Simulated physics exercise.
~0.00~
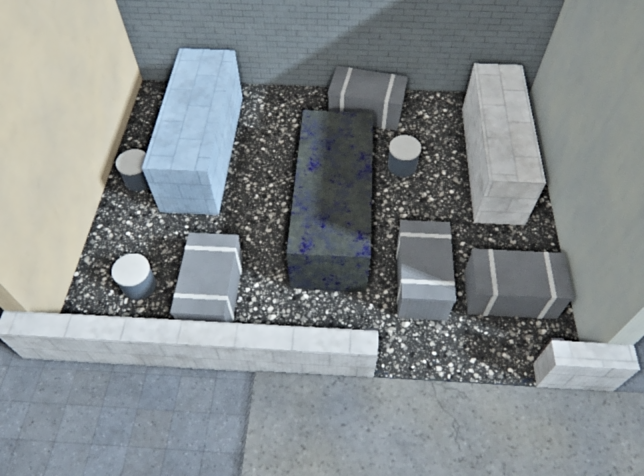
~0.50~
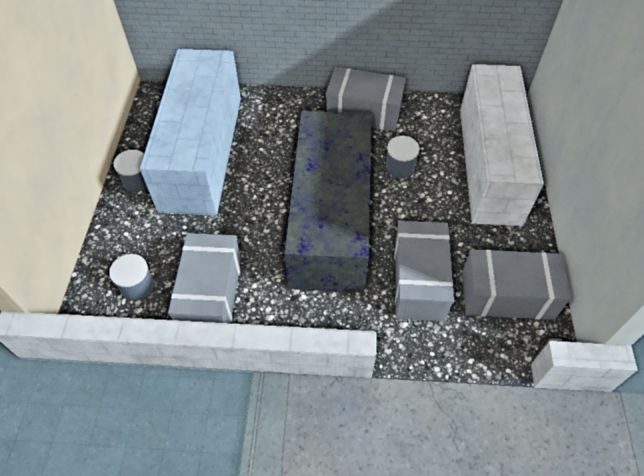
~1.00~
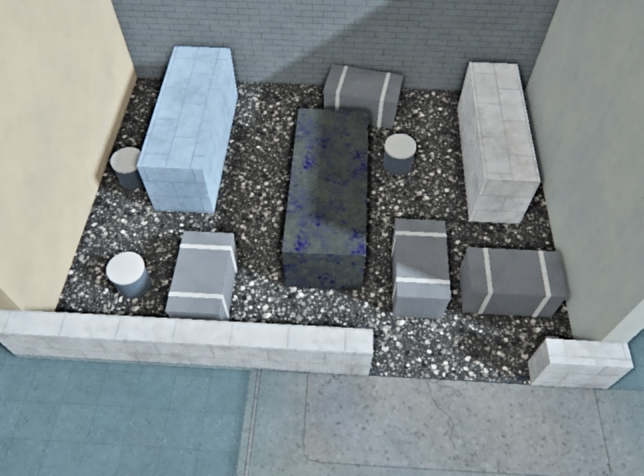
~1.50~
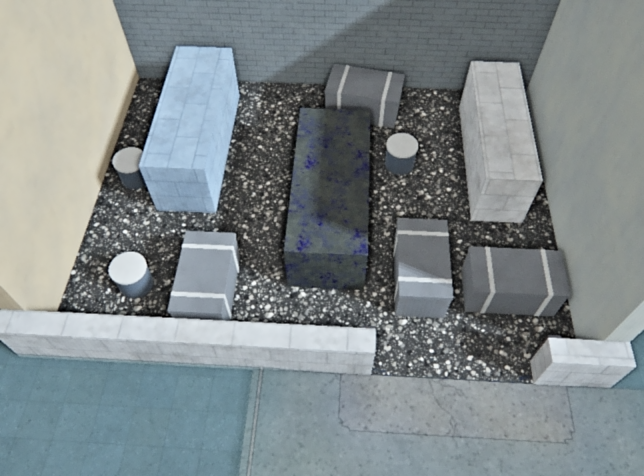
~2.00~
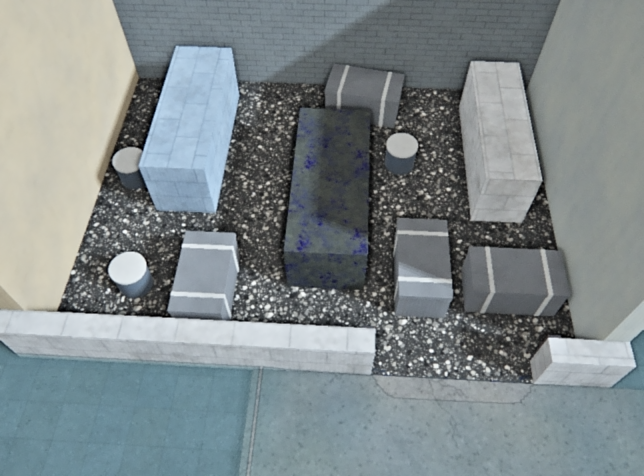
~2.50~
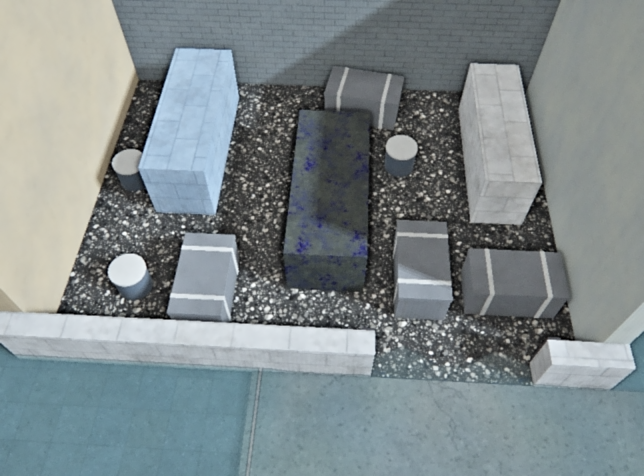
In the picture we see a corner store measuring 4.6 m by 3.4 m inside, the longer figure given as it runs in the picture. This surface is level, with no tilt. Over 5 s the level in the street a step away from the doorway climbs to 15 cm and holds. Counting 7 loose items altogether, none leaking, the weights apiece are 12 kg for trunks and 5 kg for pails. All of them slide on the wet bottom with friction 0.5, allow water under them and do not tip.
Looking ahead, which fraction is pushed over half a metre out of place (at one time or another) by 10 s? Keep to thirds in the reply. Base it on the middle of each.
My answer: One to two thirds.
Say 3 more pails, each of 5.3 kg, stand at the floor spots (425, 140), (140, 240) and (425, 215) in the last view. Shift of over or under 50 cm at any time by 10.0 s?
Taking them in order, the first is beyond that distance, the second is within that distance and the third is beyond that distance.
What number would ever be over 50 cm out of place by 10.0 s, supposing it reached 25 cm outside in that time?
Count: 3.
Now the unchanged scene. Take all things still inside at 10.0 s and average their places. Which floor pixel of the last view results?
Around (275, 190).
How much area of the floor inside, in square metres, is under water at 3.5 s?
Somewhere about 0.5 m2, give or take.
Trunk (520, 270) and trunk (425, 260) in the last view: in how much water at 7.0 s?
About 10 and 8 cm.
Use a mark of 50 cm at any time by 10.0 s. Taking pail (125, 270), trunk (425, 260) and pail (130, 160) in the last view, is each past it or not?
First not as far, then farther, then not as far.
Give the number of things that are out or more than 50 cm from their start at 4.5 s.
I make it 0.
After 3.5 s 0 of 7 are over 50 cm from their spots; 0 afloat.
After 4.5 s 0 of 7 are over 50 cm from their spots; 0 afloat.
After 7.0 s 2 of 7 are over 50 cm from their spots; 2 afloat.
After 10.0 s 3 of 7 are over 50 cm from their spots, and 3 have been at some point; 4 afloat.
